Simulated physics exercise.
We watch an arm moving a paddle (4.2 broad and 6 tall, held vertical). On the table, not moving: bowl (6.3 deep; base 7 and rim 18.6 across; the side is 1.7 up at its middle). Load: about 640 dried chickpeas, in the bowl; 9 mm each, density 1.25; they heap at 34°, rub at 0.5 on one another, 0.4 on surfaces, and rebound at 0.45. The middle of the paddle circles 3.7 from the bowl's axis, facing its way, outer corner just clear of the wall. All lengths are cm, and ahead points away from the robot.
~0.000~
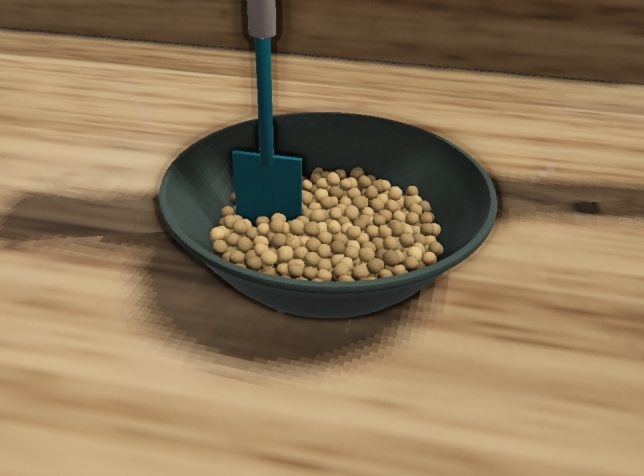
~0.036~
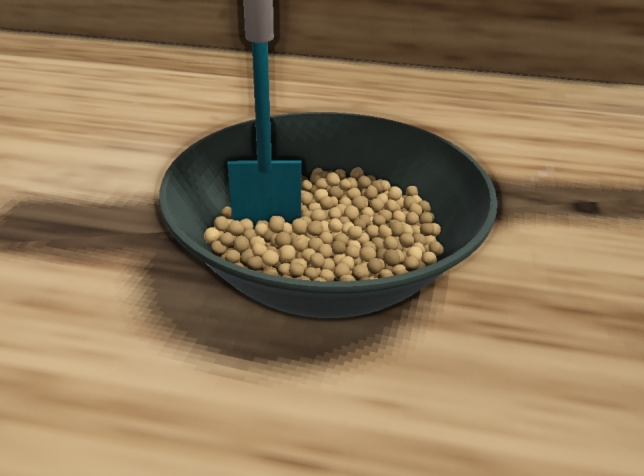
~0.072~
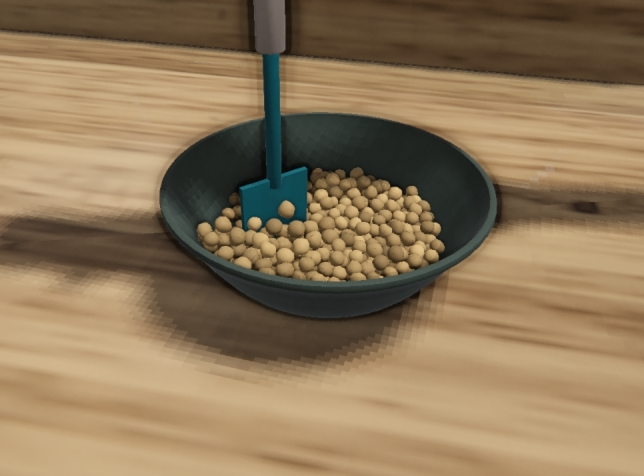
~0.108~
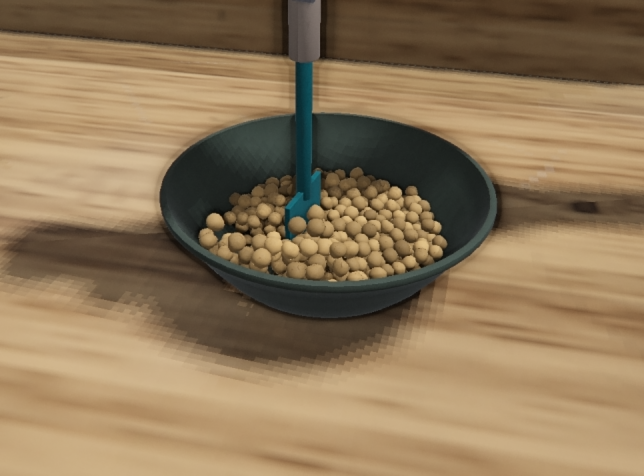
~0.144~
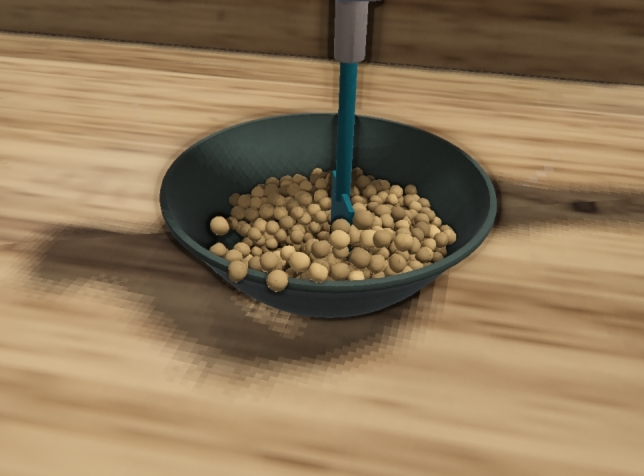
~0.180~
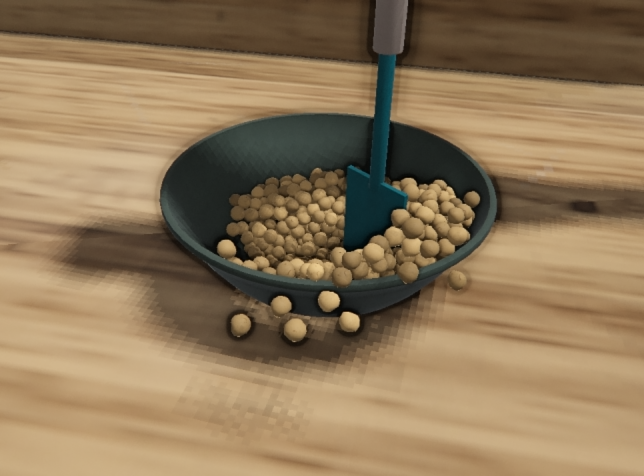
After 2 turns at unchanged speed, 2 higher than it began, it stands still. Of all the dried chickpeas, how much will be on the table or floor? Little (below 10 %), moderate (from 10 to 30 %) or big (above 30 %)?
On the table or floor the share is moderate, from 10 to 30 %.
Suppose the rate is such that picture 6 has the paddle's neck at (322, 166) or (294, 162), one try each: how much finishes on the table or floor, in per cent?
About 0 and 0 per cent.
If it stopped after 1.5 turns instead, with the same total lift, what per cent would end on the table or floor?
It would be near 15 per cent.
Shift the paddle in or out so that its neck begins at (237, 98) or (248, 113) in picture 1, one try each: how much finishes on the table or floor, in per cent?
Some 5 and 15 per cent.
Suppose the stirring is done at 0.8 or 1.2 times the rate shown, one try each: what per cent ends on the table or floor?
About 5 and 25 per cent.
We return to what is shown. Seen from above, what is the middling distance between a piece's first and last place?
Some 6 cm.
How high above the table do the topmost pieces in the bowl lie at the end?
About 5.5 cm.
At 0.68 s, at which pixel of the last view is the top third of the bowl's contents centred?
At about (357, 233).
By 0.43 s, 7° round, highest piece 8 above the table; 540 in the bowl, 78 on the table or floor, 25 in flight or on the tool.
By 0.68 s, 230° round, highest piece 6 above the table; 525 in the bowl, 117 on the table or floor, 1 in flight or on the tool.
By 1.00 s, 0° round, highest piece 5 above the table; 525 in the bowl, 118 on the table or floor.
By 1.70 s, 0° round, highest piece 5 above the table; 525 in the bowl, 118 on the table or floor.
Final count, 525 in the bowl, 118 on the table or floor. That is 18 % on the table or floor.
